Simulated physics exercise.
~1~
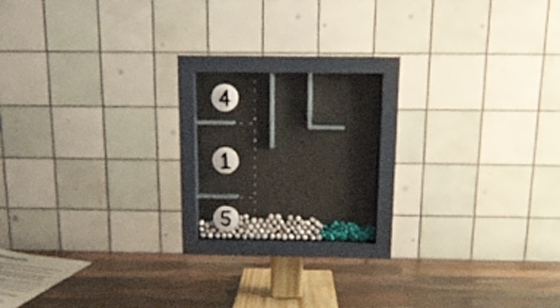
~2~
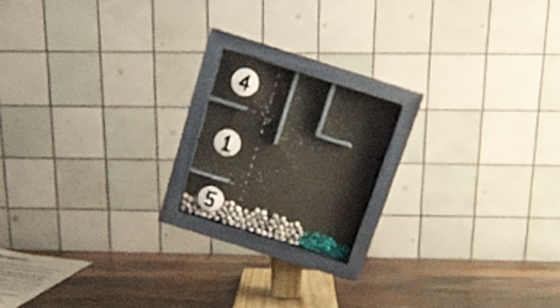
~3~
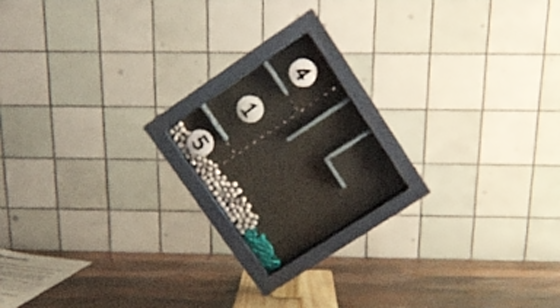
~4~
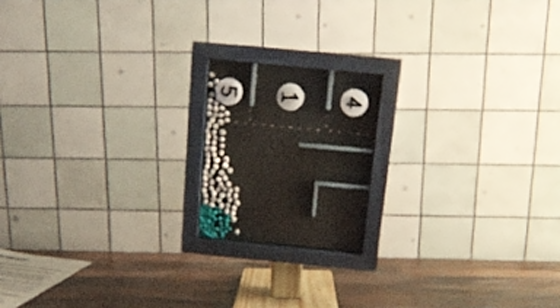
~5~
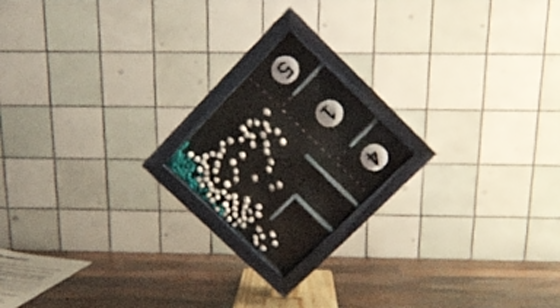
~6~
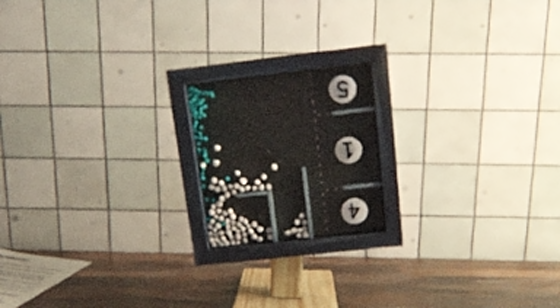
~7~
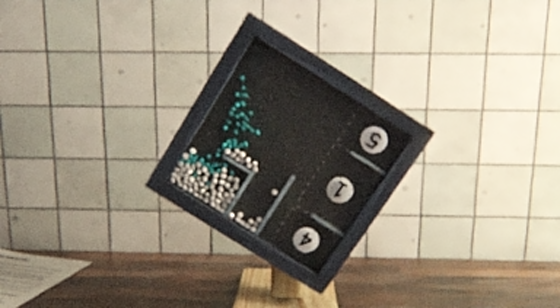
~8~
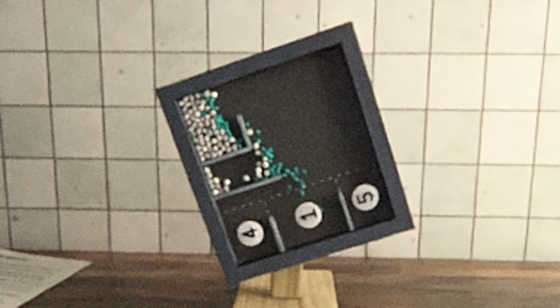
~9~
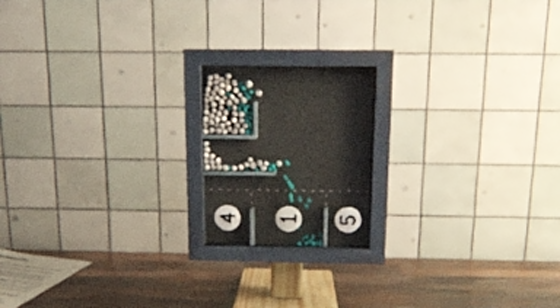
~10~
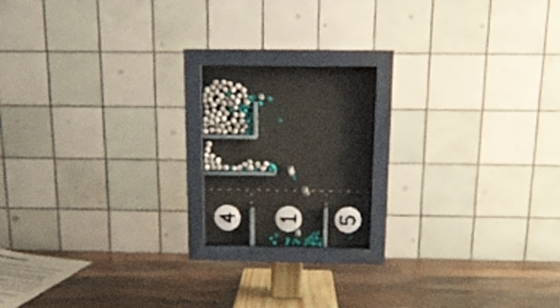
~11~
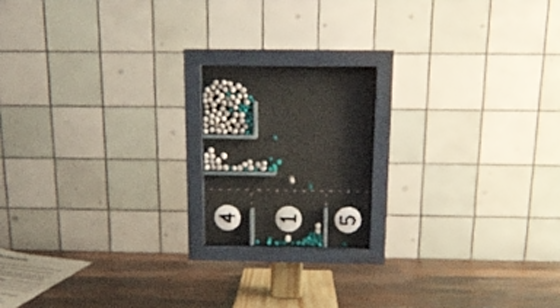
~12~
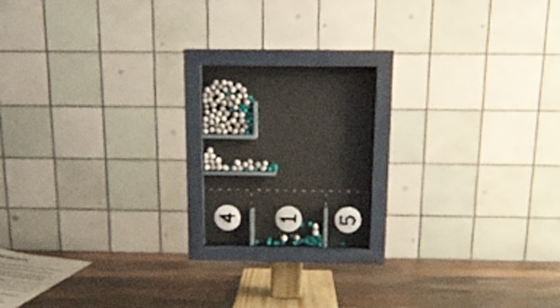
The video shows a square, dark-framed case of white and smaller turquoise pills turning clockwise through three-quarters of a turn on a wooden stand. The pills tumble around inside, and some, largely turquoise, spill into the middle pocket, while most settle on two ledges at left, leaving the outer pockets empty.
